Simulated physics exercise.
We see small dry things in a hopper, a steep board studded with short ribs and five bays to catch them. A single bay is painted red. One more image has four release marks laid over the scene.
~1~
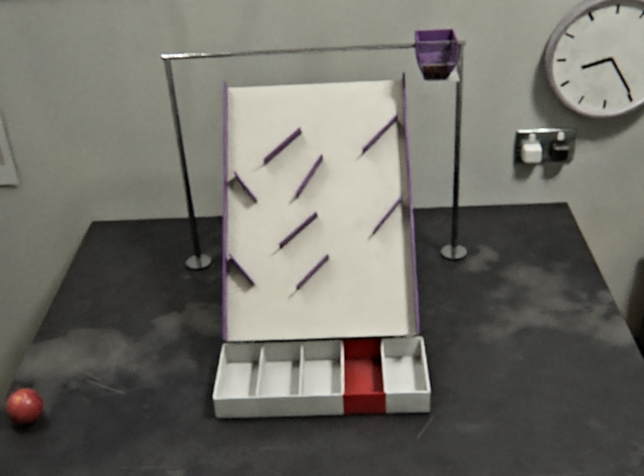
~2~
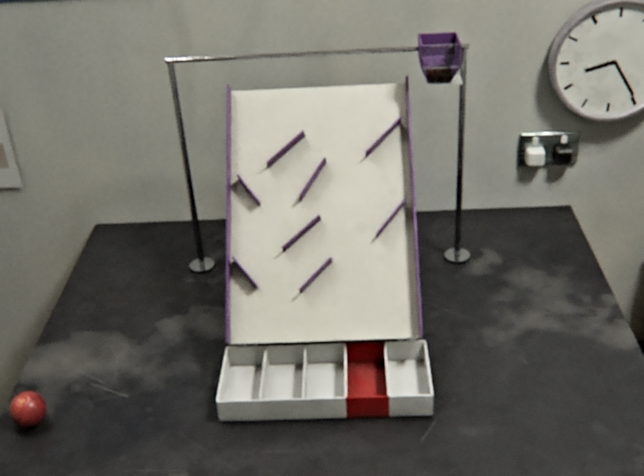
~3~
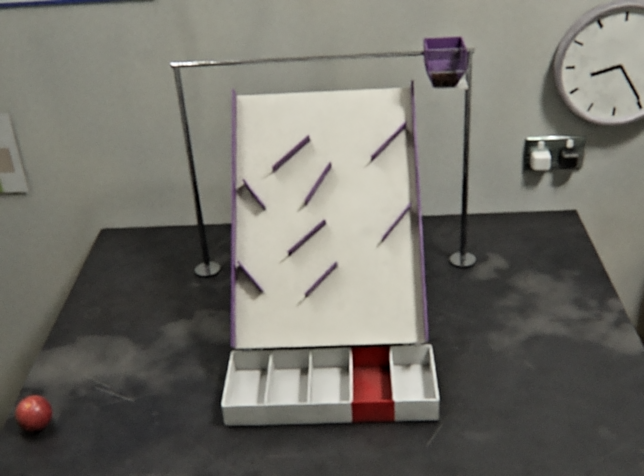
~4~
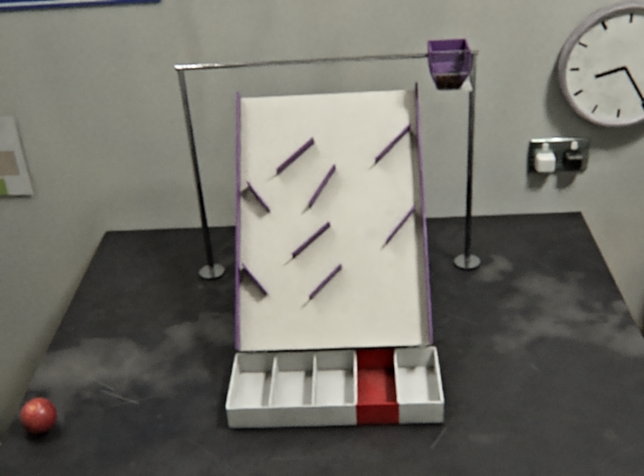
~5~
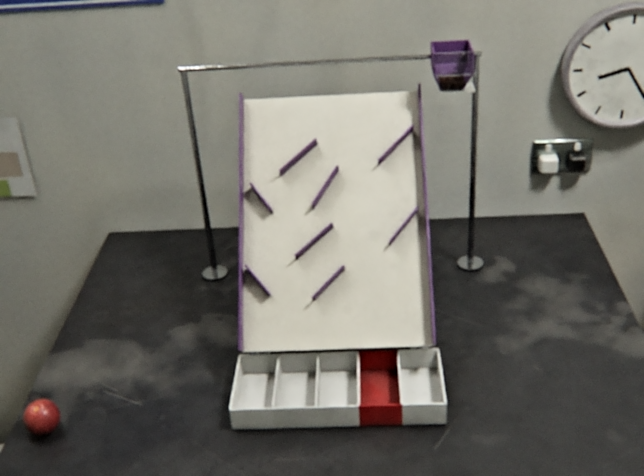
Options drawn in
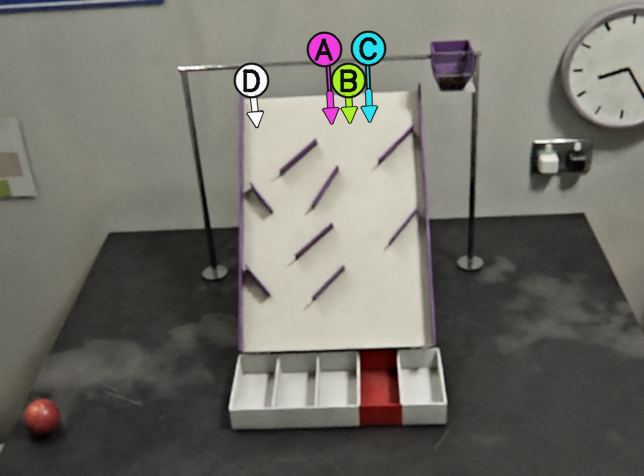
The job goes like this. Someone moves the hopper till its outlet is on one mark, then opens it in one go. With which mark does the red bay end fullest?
Mark B does it best.
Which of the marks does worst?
D.
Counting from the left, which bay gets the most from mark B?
The fourth.
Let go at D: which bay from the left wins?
It is the second one.
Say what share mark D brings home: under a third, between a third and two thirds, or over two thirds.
It is under a third.
On the marked copy, mark A meets the board at (331, 118); mark B meets the board at (349, 117); mark C meets the board at (369, 116); mark D meets the board at (256, 121).
With A, about a third in the red bay, about two thirds in other bays, a stray few outside the box.
With B, about half in the red bay, about a third in other bays, a small part outside the box.
With C, about a quarter in the red bay, about two thirds in other bays, a small part outside the box.
With D, none in the red bay, nearly all in other bays, a small part held on the board.
